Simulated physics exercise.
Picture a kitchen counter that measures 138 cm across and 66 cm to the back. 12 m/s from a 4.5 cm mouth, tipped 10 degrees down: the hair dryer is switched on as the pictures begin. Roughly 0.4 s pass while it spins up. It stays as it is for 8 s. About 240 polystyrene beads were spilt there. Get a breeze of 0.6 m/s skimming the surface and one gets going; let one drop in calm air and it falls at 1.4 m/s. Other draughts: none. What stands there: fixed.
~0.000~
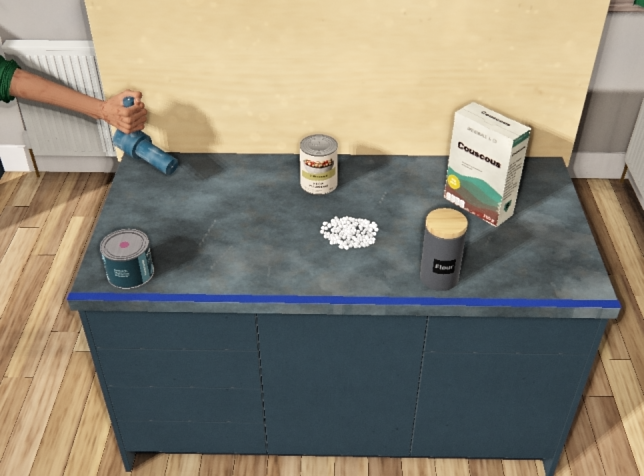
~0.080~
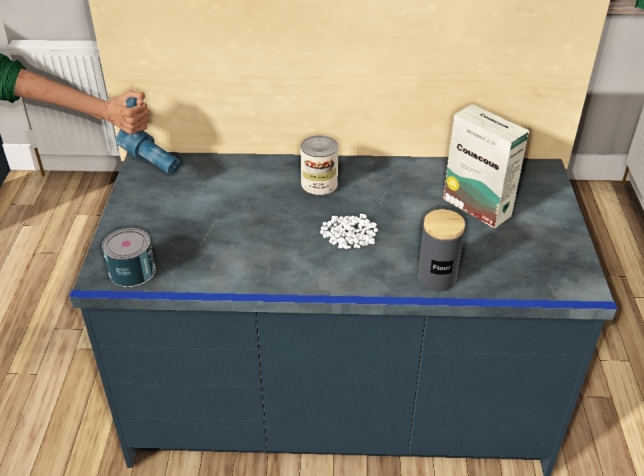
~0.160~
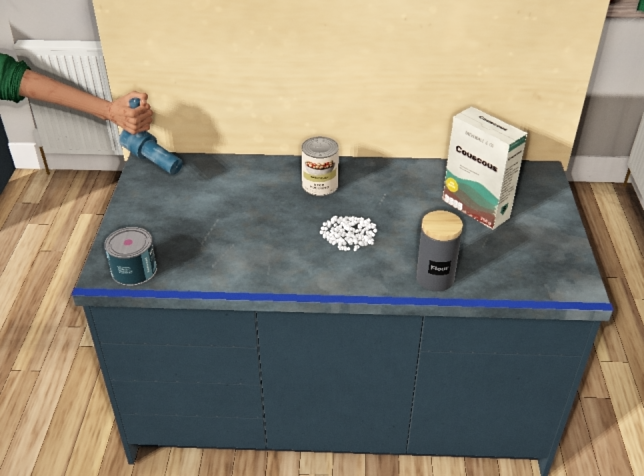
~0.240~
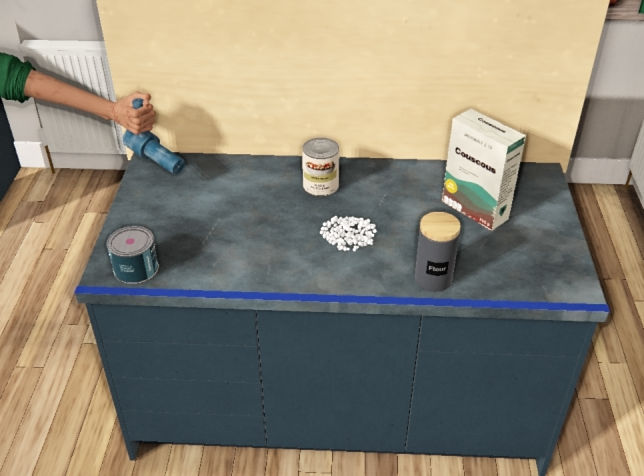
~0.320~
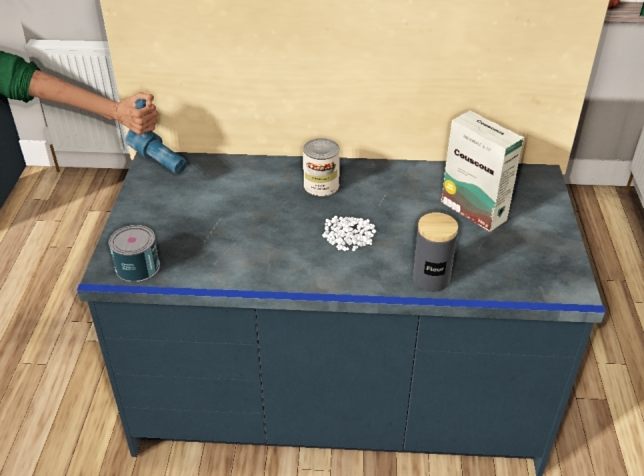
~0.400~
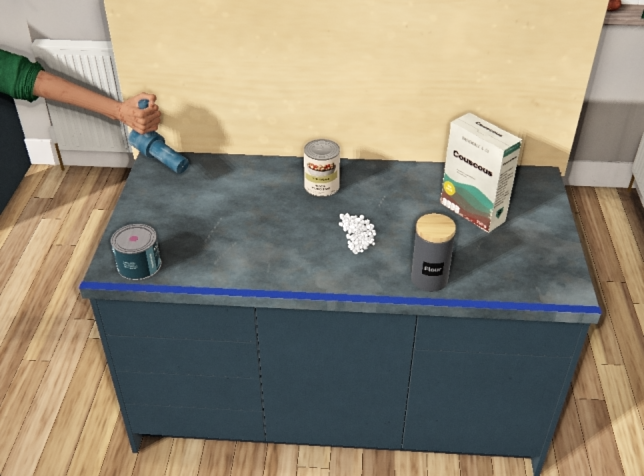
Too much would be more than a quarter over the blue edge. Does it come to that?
I'm expecting the count past that edge to remain at or under a quarter.
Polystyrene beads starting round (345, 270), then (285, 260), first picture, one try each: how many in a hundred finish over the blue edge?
Taking the two spots in order, I'd say around 100 percent and then 100 percent.
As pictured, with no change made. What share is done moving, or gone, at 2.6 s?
The share is near 70 per cent.
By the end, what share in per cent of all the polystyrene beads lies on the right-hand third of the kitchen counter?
Roughly 20 in a hundred.
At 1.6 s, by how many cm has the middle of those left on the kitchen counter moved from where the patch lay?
Roughly 55 centimetres.
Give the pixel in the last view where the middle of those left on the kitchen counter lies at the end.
I'd put it around (530, 238).
After 1.6 s the count stands so, 0 % are over the blue edge; the middle of those still in play is near (533, 240).
After 2.6 s the count stands so, 0 % are over the blue edge; the middle of those still in play is near (532, 237).
After 4.4 s the count stands so, 0 % are over the blue edge; the middle of those still in play is near (522, 235).
After 8.0 s, at the end, 0 % are over the blue edge; the middle of those still in play is near (530, 238).
